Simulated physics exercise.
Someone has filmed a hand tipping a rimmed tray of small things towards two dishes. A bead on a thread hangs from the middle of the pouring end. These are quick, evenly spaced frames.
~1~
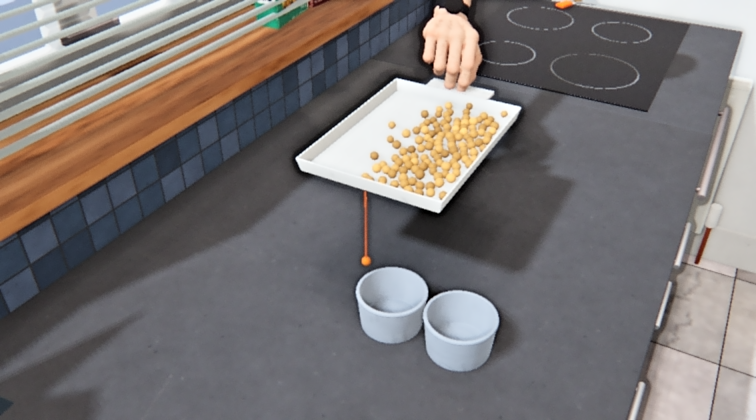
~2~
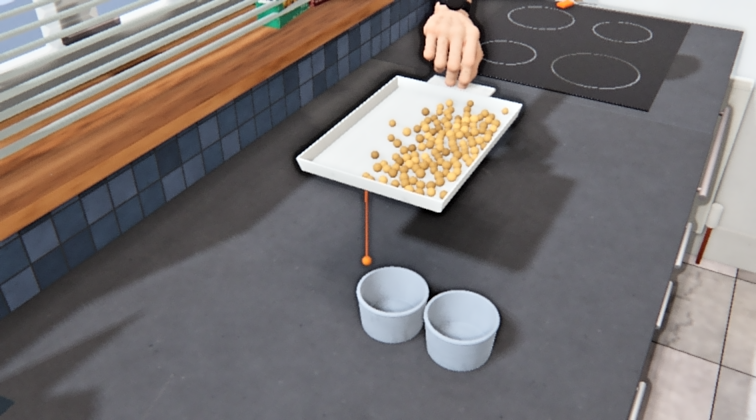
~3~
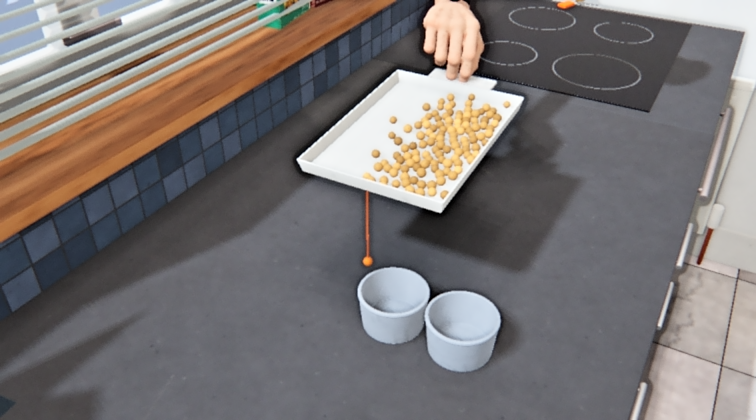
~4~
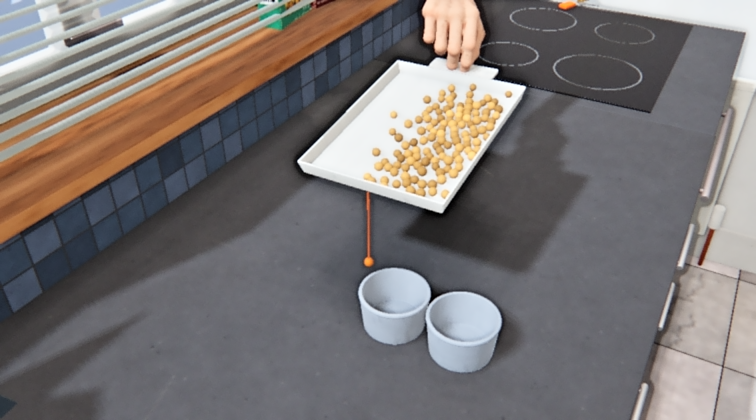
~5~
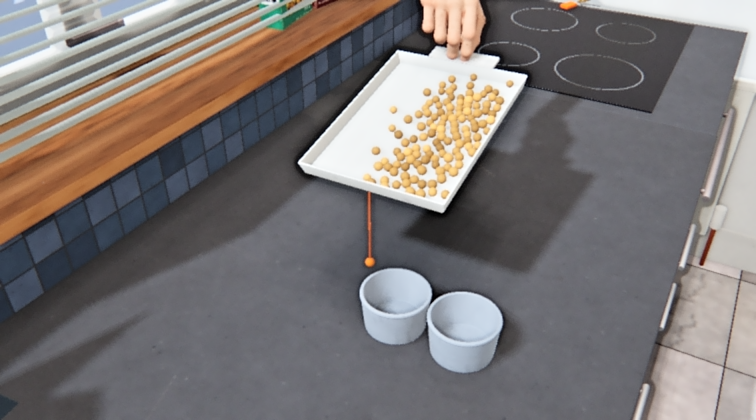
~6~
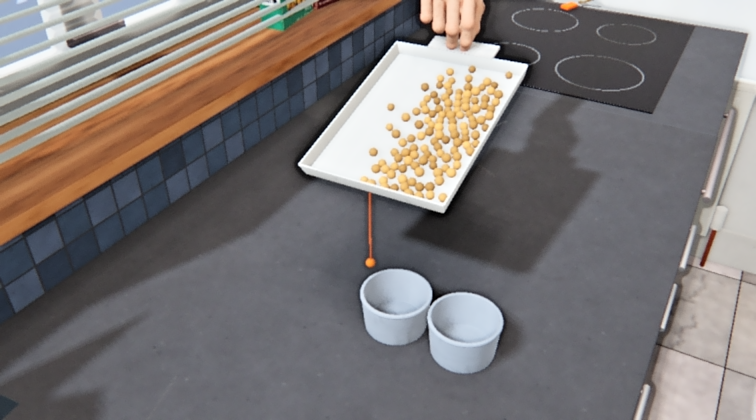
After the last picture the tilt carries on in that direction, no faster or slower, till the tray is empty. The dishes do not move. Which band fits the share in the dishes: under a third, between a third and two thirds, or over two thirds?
Caught overall: Less than a third.
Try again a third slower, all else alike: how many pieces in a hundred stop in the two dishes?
Near 20 %.
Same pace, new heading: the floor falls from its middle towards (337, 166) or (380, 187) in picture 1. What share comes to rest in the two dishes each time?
The first gives 0 %, the second 30 %.
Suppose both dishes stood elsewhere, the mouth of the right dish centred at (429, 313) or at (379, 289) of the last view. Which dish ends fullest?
One: The left one. Two: The left one.
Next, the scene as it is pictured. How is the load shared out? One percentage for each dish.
For the left dish some 10 %, for the right dish some 0 %.
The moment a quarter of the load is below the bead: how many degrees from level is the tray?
Near 80 degrees.
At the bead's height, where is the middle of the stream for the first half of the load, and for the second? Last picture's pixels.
At about (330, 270), then at (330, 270).
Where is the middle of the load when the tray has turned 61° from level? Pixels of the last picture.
Roughly at (371, 171).
Shortly afterwards, tray tipped steeply; all but a few on the tray; only a few outside both; a little in the air.
Next, tray tipped past a quarter turn; only a few on the tray; a little in the left dish; near two thirds outside both; near a quarter in the air.
Some moments later, tray tipped past a quarter turn; a little in the left dish; the bulk outside both.
In the end, tray tipped past a quarter turn; none at all in the right dish; a little in the left dish; the bulk outside both.
